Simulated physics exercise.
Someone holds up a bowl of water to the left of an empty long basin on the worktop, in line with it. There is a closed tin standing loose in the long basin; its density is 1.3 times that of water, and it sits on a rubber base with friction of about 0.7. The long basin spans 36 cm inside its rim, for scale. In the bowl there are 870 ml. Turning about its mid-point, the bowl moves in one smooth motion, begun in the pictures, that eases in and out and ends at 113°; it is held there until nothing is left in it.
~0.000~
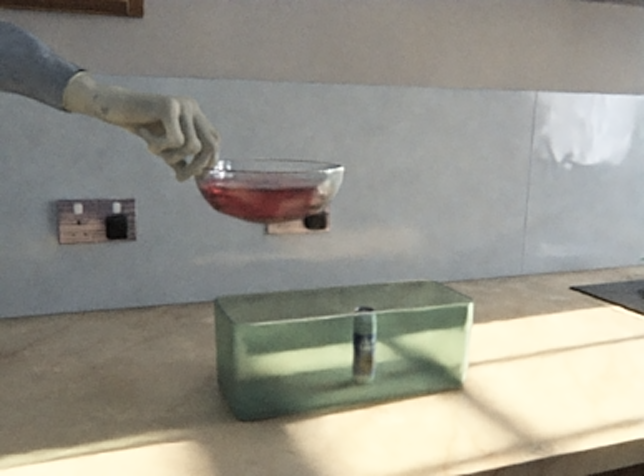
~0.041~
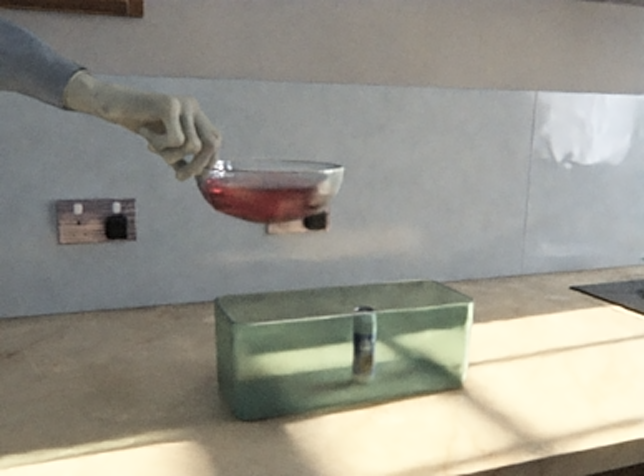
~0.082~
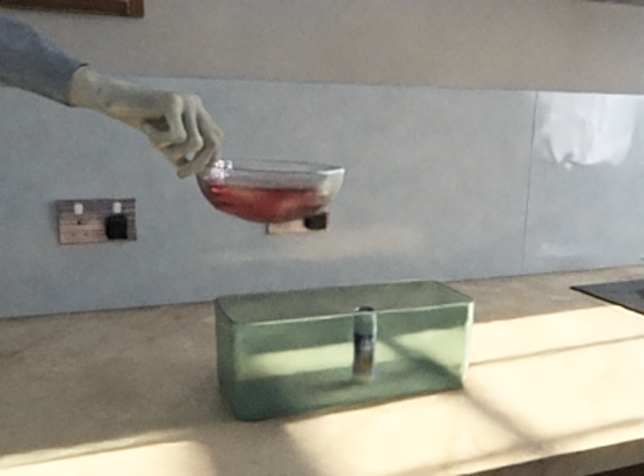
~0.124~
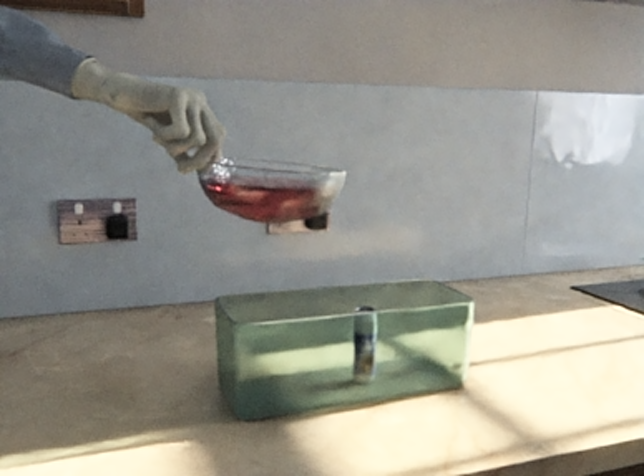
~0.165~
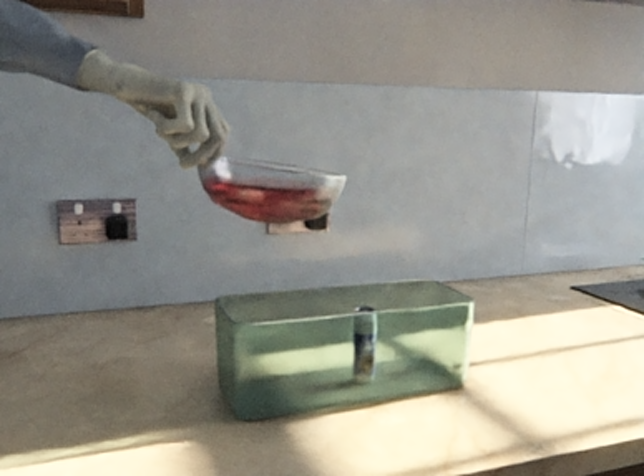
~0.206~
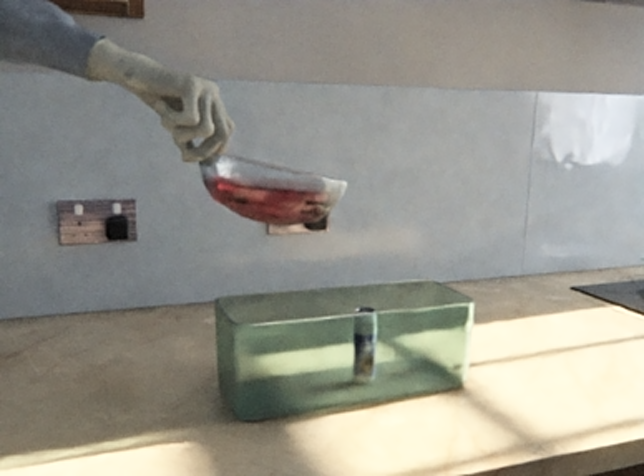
A hand tilting a clear bowl of red liquid slightly down to the right, above a green basin with a tin standing inside.
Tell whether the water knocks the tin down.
It's still up.
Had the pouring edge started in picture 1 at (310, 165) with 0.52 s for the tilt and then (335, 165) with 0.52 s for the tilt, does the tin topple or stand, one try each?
First it tips over; then it tips over.
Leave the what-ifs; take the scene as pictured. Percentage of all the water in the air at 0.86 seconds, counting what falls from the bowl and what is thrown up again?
Some 4 % is up in the air.
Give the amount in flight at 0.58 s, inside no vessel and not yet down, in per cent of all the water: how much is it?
At that moment, about 54 percent.
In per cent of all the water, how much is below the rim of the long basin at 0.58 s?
About 22 per cent.
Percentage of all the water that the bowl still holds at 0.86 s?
What remains is about 0 percent of it all.
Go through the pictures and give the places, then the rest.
It leans 0°; its right rim is at (337, 166); the water meets the walls at (200, 184) and (330, 182); the long basin's rim runs from (223, 312) to (453, 291); the tin's top is at (365, 313), in the first picture.
It leans 1°; its right rim is at (337, 167); the water meets the walls at (200, 184) and (330, 182), in the second picture.
It leans 2°; its right rim is at (338, 169); the water meets the walls at (200, 183) and (331, 183), in the third picture.
It leans 5°; its right rim is at (339, 172); the water meets the walls at (202, 181) and (331, 184), in the fourth picture.
It leans 8°; its right rim is at (339, 176); the water meets the walls at (203, 180) and (332, 186), in the fifth picture.
It leans 12°; its right rim is at (340, 182); the water meets the walls at (206, 180) and (334, 188), in the sixth picture.
Then, 0.58 s in, the tilt is 75° and 25 per cent is still to pour; the tin stands where it began.
Then, 0.86 s in, the tilt is 110° and 0 per cent is still to pour; the tin stands where it began.
Then, 1.15 s in, the tilt is 113° and 0 per cent is still to pour; the tin stands where it began.
Then, 1.46 s in, the tilt is 113° and 0 per cent is still to pour; the tin stands where it began.
Finally, the tin stands where it began.
